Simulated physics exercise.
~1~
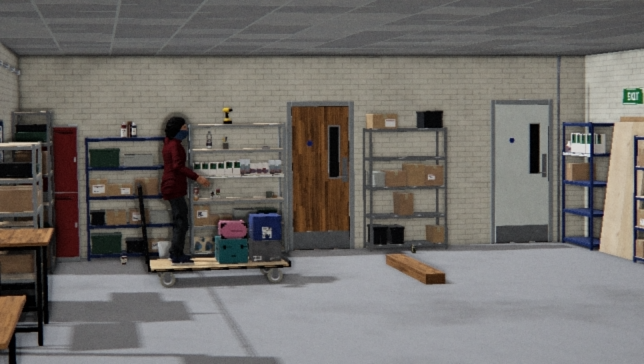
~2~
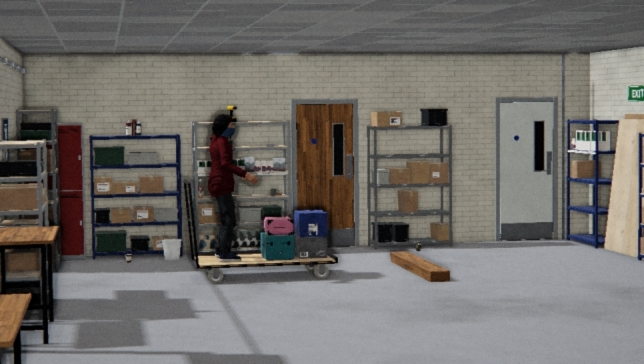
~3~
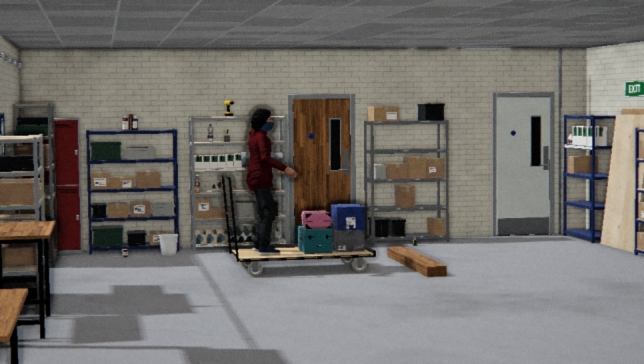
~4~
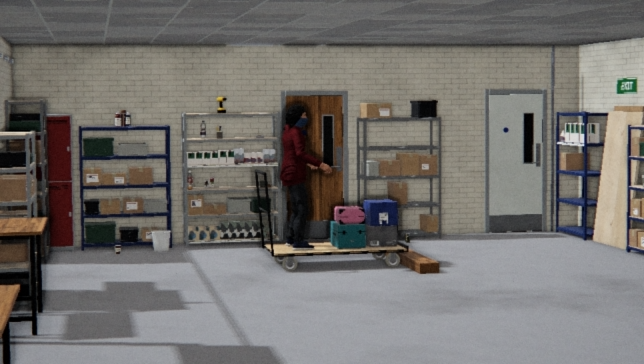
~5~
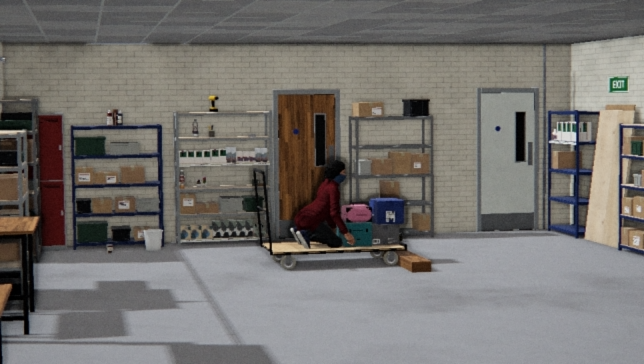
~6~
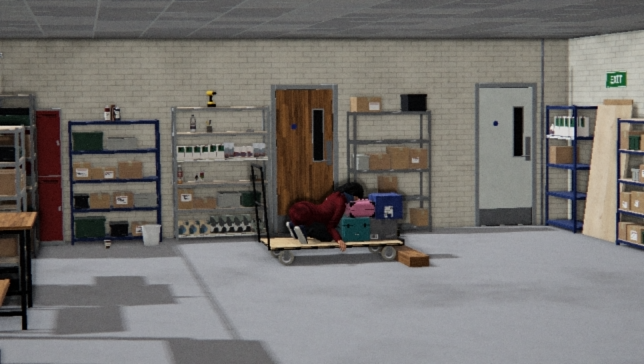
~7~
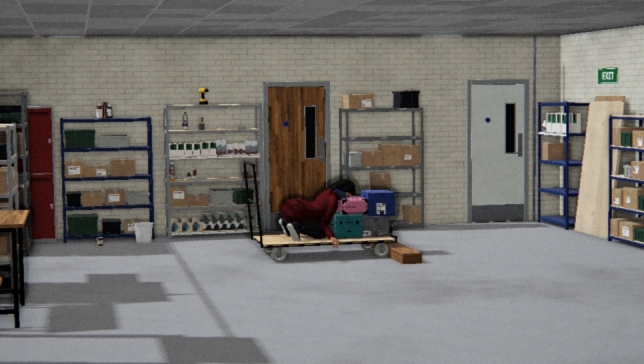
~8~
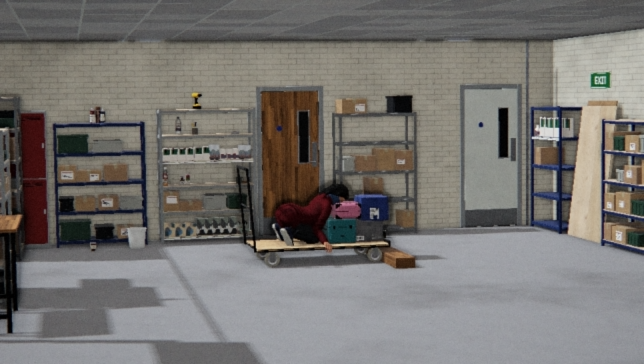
In the video, a figure in a red top stands on a flat trolley rolling right across a storeroom with pink, teal, blue and grey cases, until it stops at a low wooden beam; the figure crumples forward onto the cases, and everything stays aboard.
